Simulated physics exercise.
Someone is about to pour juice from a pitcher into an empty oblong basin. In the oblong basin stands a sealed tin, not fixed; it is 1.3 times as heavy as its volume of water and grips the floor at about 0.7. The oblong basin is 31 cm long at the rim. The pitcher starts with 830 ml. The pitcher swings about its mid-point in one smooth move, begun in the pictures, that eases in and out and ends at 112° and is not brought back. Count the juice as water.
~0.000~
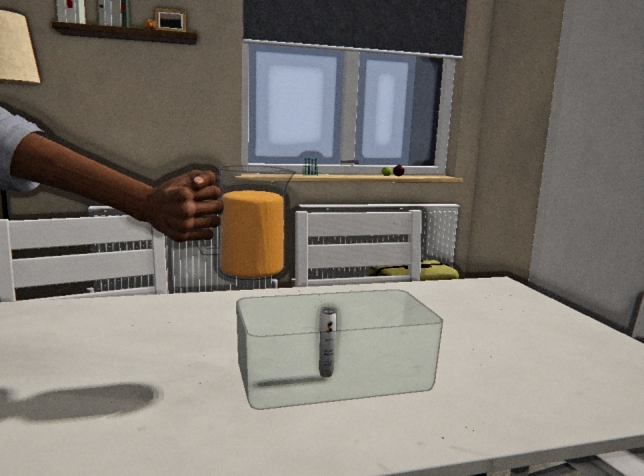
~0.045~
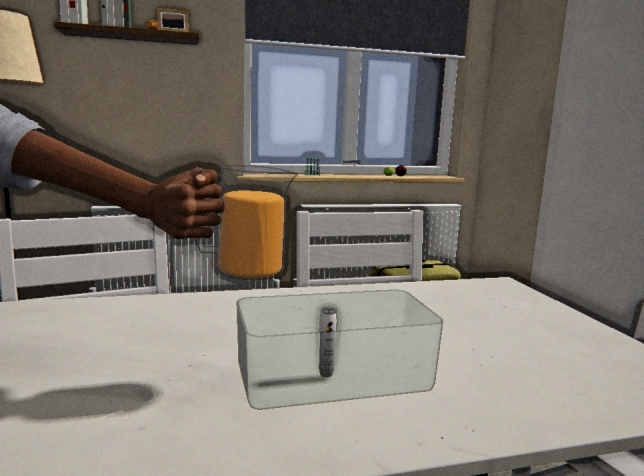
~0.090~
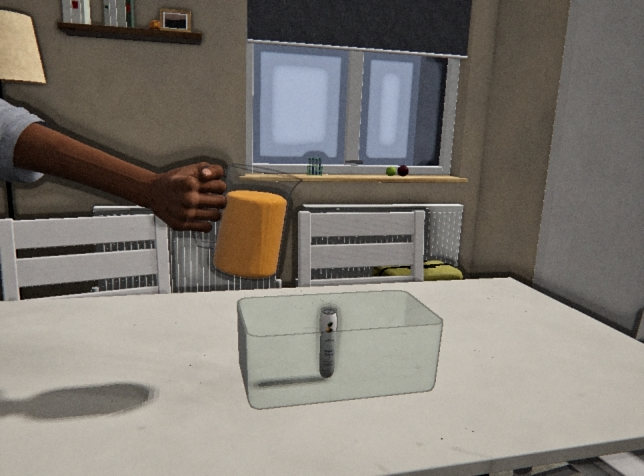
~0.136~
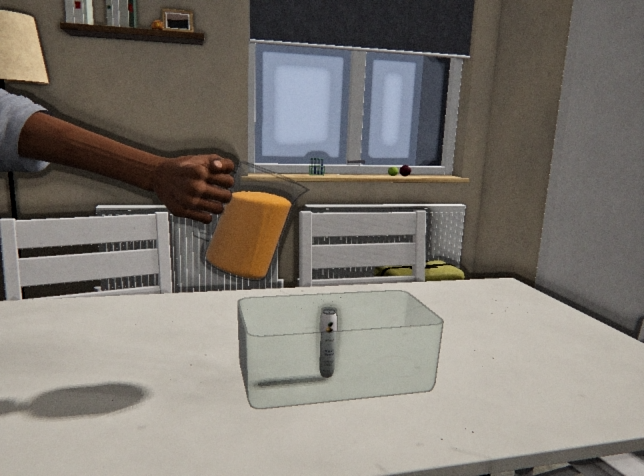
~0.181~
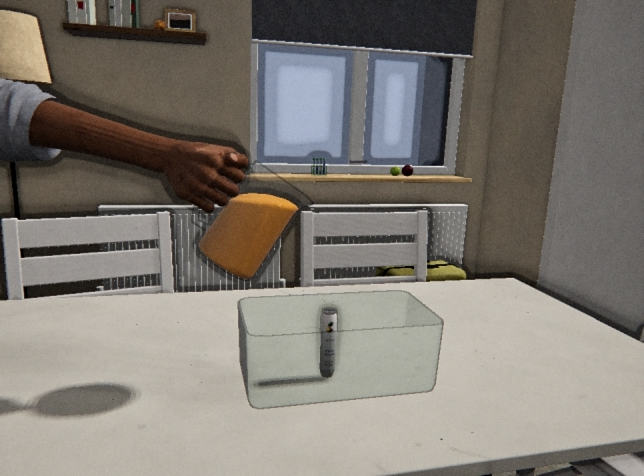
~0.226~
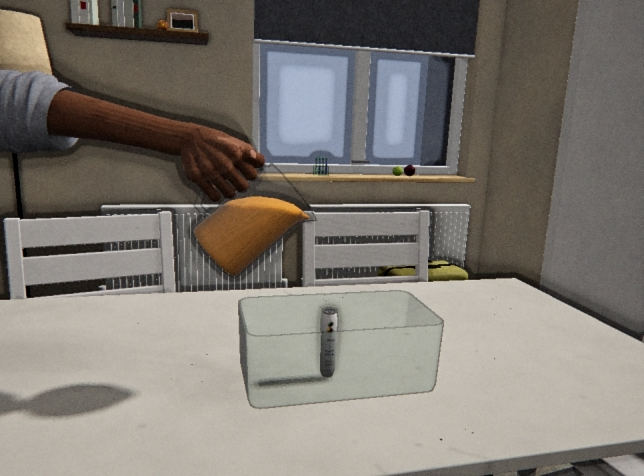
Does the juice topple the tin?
It goes over.
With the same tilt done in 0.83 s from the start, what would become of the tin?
The tin topples.
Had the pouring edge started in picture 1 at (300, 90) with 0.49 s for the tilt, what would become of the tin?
Then it keeps standing.
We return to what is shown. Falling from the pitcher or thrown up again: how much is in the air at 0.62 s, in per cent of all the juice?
Near 22 in a hundred.
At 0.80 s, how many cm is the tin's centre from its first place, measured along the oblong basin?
About 8 cm.
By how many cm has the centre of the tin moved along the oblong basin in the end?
About 8.0 cm.
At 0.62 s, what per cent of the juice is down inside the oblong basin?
Some 56 per cent.
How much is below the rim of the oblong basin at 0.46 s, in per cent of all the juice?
Some 12 per cent.
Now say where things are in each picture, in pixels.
In the first frame, tilt 0°; pouring edge (296, 171); surface from (221, 195) to (282, 195); the oblong basin's rim runs from (242, 317) to (423, 306); the tin's top is at (329, 314).
In the second frame, tilt 2°; pouring edge (298, 173); surface from (222, 195) to (282, 196).
In the third frame, tilt 9°; pouring edge (303, 178); surface from (225, 197) to (285, 197).
In the fourth frame, tilt 20°; pouring edge (310, 189); surface from (220, 216) to (290, 200).
In the fifth frame, tilt 34°; pouring edge (315, 203); surface from (214, 220) to (298, 205).
In the sixth frame, tilt 49°; pouring edge (317, 220); surface from (199, 221) to (304, 210).
After 0.46 s the tilt is 111° and 65 per cent is still to pour; the tin stands where it began.
After 0.62 s the tilt is 112° and 22 per cent is still to pour; the tin leans 5°.
After 0.80 s the tilt is 112° and 5 per cent is still to pour; the tin lies on its side.
After 0.99 s the tilt is 112° and 0 per cent is still to pour; the tin lies on its side.
In the end the tin lies on its side.
